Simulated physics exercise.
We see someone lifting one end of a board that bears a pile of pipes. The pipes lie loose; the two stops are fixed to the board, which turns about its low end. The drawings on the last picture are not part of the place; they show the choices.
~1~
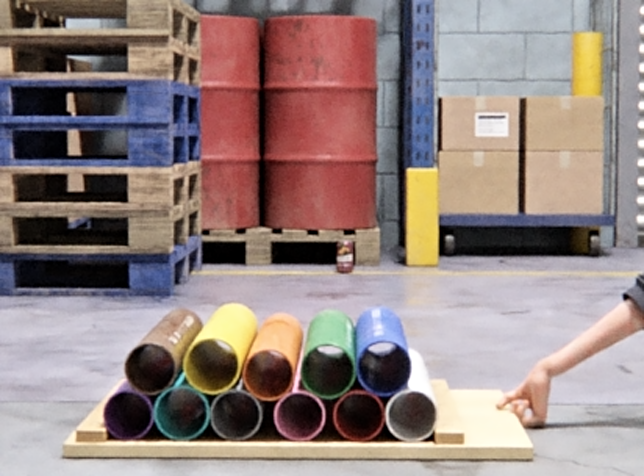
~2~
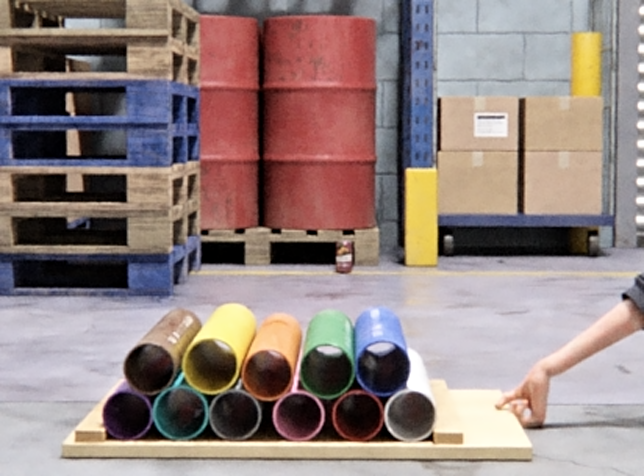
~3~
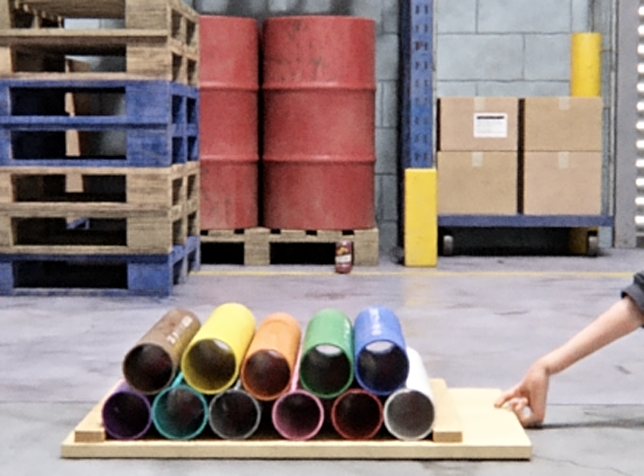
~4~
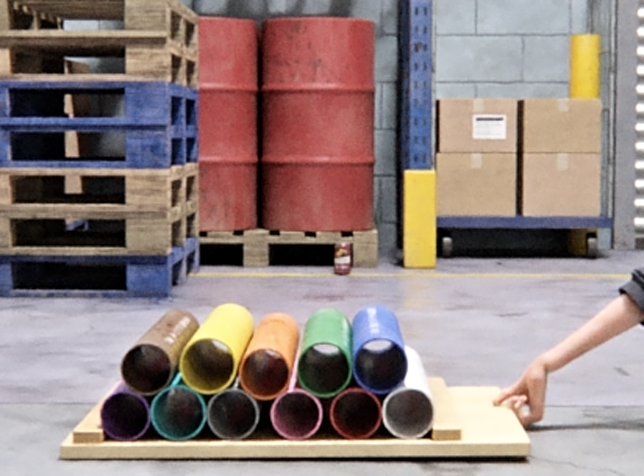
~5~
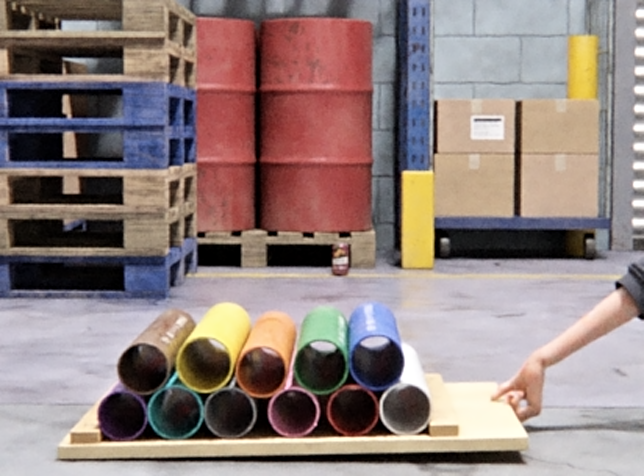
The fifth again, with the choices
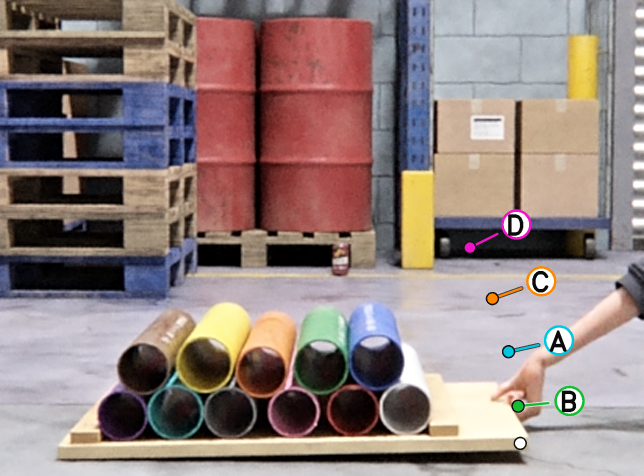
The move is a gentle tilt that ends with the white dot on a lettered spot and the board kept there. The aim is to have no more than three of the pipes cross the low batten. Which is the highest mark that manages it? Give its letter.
The answer is mark C.
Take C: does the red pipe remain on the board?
The red pipe: Yes.
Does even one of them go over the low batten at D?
At D: Yes.
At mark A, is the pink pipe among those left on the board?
Yes.
On the copy, A at (509, 352); B at (518, 406); C at (492, 299); D at (470, 248); the white dot at (520, 443).
On C. First, board at 14°.
Then, board at 20°.
Finally, board at 20°, none over the low batten.
By contrast, A none over the low batten; B none over the low batten; D five over the low batten.
